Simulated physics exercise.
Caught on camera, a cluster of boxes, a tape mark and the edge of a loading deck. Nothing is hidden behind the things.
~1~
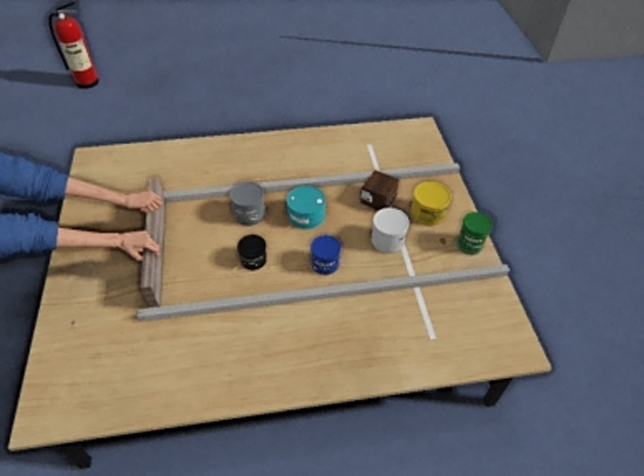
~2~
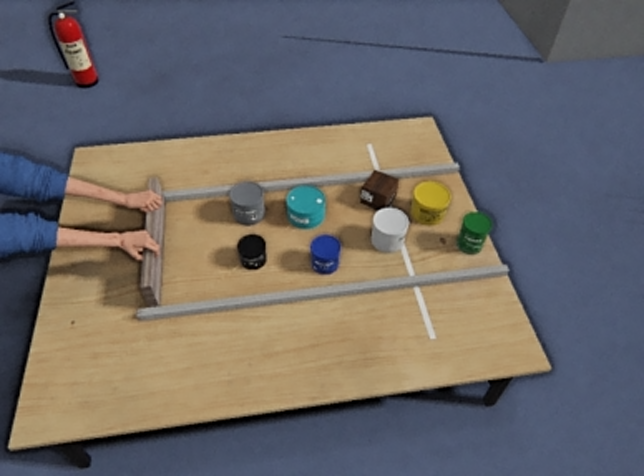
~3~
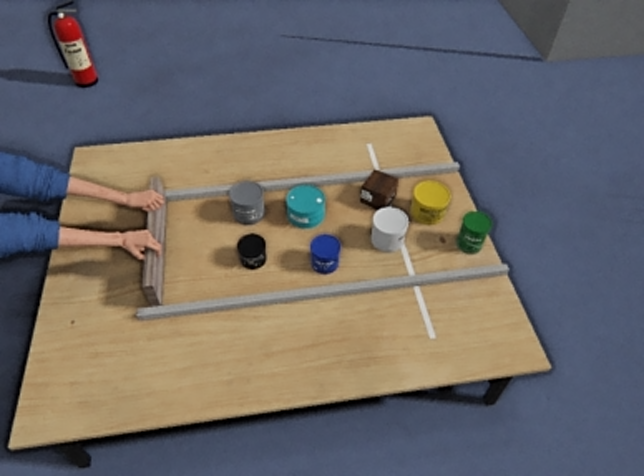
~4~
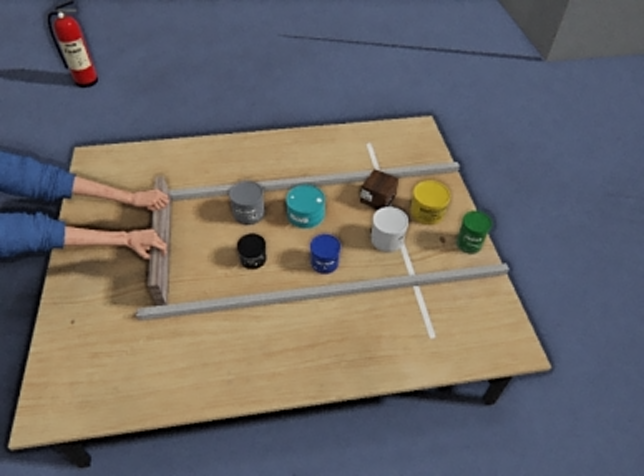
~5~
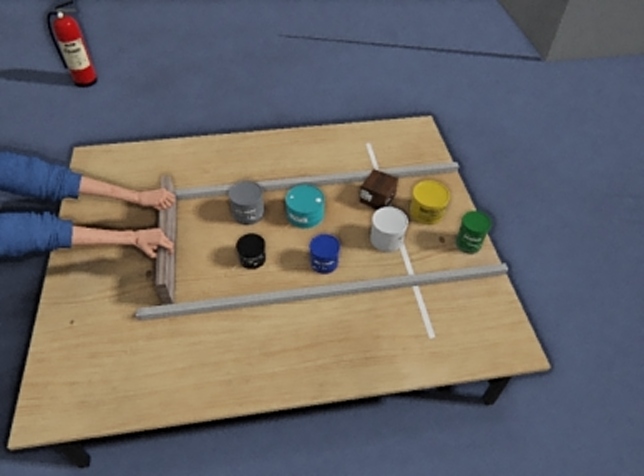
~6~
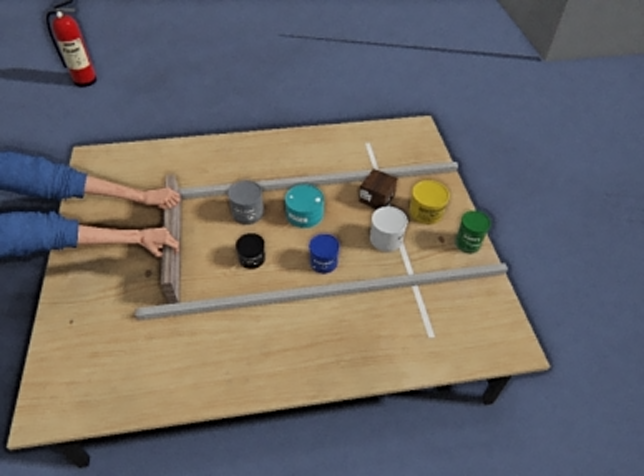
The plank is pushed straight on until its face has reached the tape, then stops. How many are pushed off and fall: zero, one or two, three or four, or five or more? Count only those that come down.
The number that fall off is zero.
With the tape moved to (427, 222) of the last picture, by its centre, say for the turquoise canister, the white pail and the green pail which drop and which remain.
The turquoise canister holds on; the white pail survives; the green pail goes over.
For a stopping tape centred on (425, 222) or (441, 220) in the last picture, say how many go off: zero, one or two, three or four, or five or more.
The falls would be one or two; 3 or 4.
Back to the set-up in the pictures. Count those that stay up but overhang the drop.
It comes to 1.
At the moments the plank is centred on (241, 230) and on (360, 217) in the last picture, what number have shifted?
At the one place 2, at the other 7.
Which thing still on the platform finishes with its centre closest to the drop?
The yellow pail.
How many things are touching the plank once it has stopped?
The number is 3.
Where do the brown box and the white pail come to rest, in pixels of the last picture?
Near (426, 178) and (445, 228).
A little later, none off yet; green pail at rest near (472, 233); yellow pail at rest near (428, 203); brown box at rest near (378, 190).
Next, none off yet; green pail at rest near (472, 233); yellow pail at rest near (428, 203); brown box shifted a little near (387, 186).
When it is over, the number that fall off is zero.
